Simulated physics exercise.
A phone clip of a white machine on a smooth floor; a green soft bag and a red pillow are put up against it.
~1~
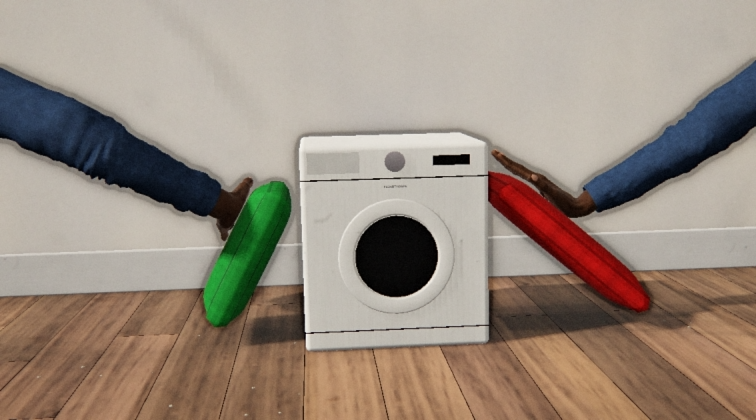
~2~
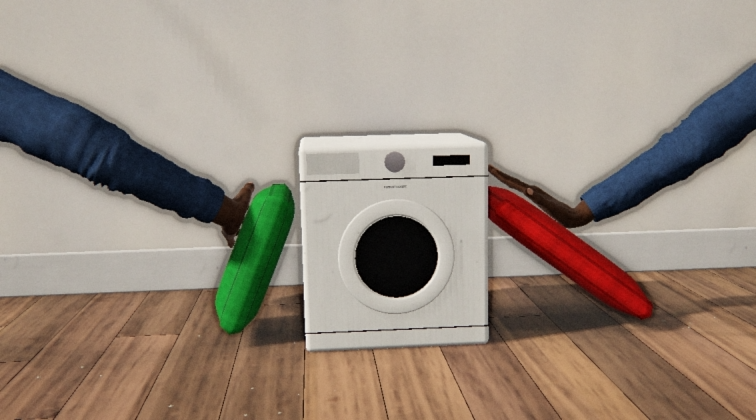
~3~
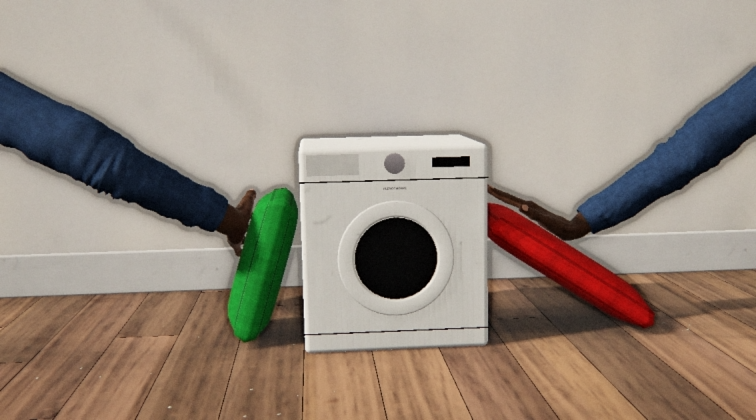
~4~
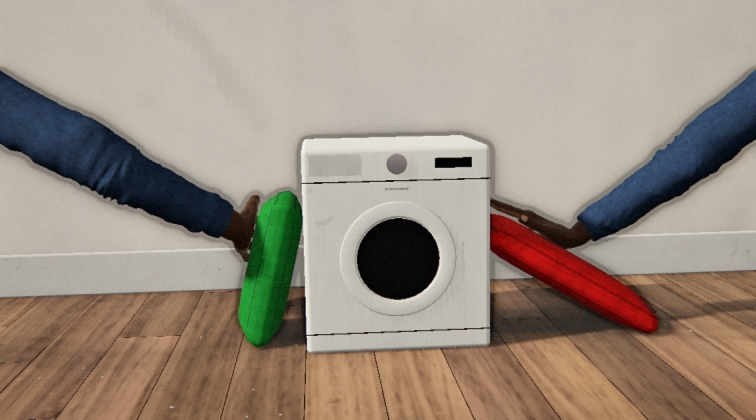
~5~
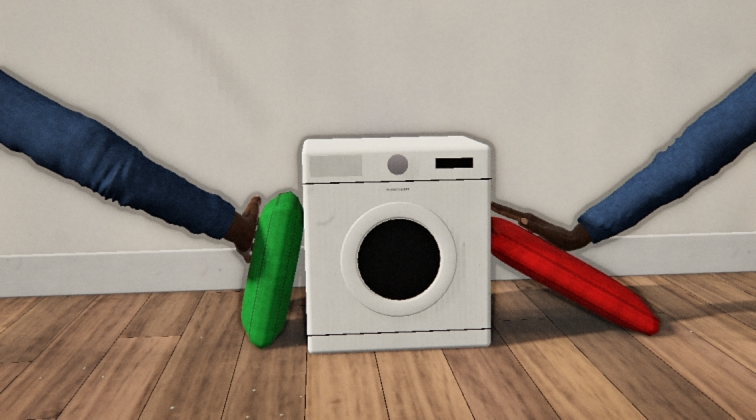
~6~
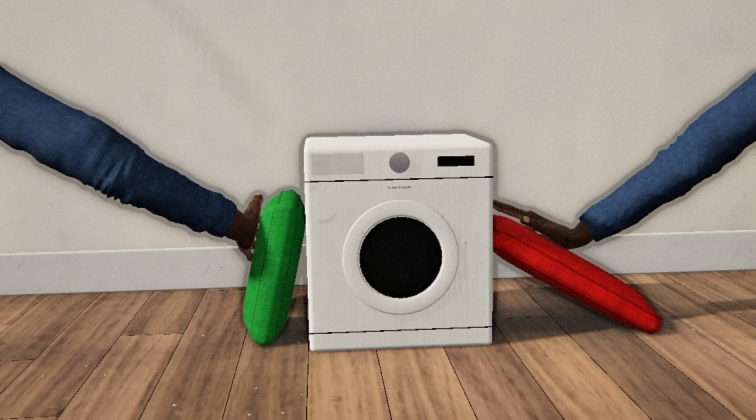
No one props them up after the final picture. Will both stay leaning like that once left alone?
My guess is the green soft bag won't come down. My guess is the red pillow will come down.
Then, 0.24 s later than the last view, soft bag against the side near (276, 267); pillow slipping down near (567, 298).
Then, 0.42 s later than the last view, soft bag against the side near (277, 267); pillow flat on the floor near (577, 303).
Then, 0.72 s later than the last view, soft bag against the side near (278, 267); pillow flat on the floor near (576, 306).
Finally, soft bag against the side near (277, 267); pillow flat on the floor near (576, 306). The green soft bag holds its lean and the red pillow slides down flat.
